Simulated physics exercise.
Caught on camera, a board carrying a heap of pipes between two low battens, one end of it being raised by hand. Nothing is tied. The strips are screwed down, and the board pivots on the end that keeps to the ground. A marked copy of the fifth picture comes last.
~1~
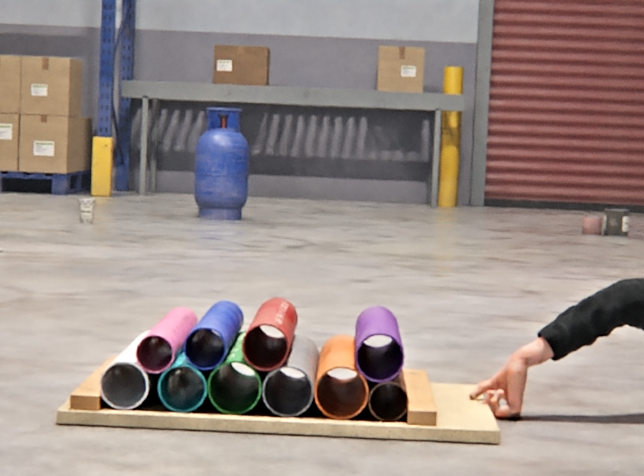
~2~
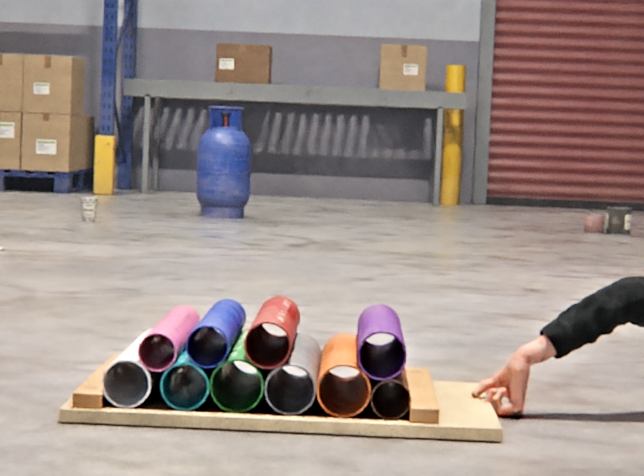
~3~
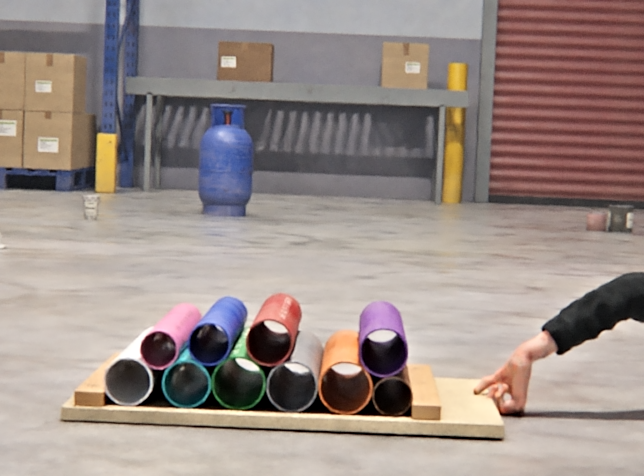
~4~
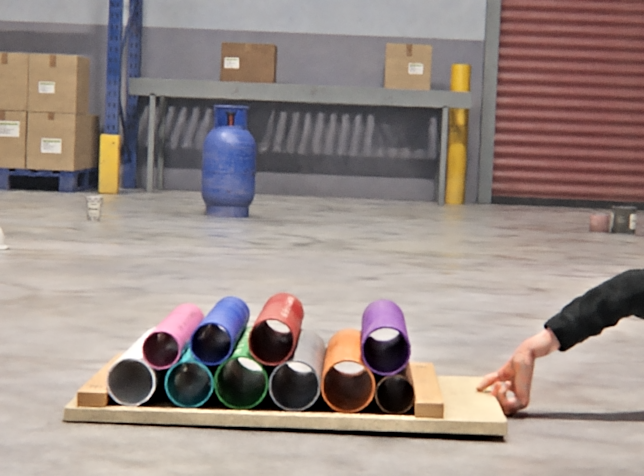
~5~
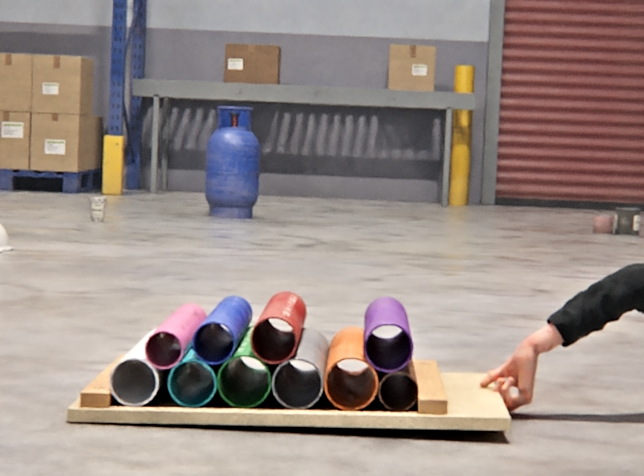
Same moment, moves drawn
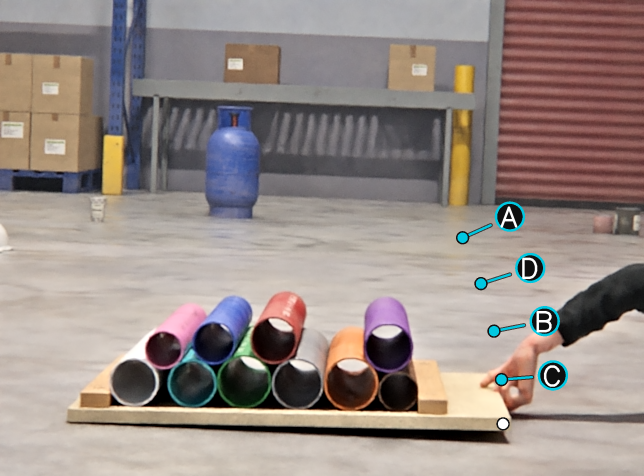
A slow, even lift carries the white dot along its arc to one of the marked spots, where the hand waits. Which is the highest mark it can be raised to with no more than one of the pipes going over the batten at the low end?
A is the limit.
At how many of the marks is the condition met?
The number is four.
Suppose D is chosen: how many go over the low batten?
The count is none.
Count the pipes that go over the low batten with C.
The count is none.
On the copy, A at (462, 238); B at (494, 331); C at (501, 380); D at (481, 284); the white dot at (503, 424).
On A. First, board at 16°.
Then, board at 27°.
Finally, board at 27°, none over the low batten.
By contrast, B none over the low batten; C none over the low batten; D none over the low batten.
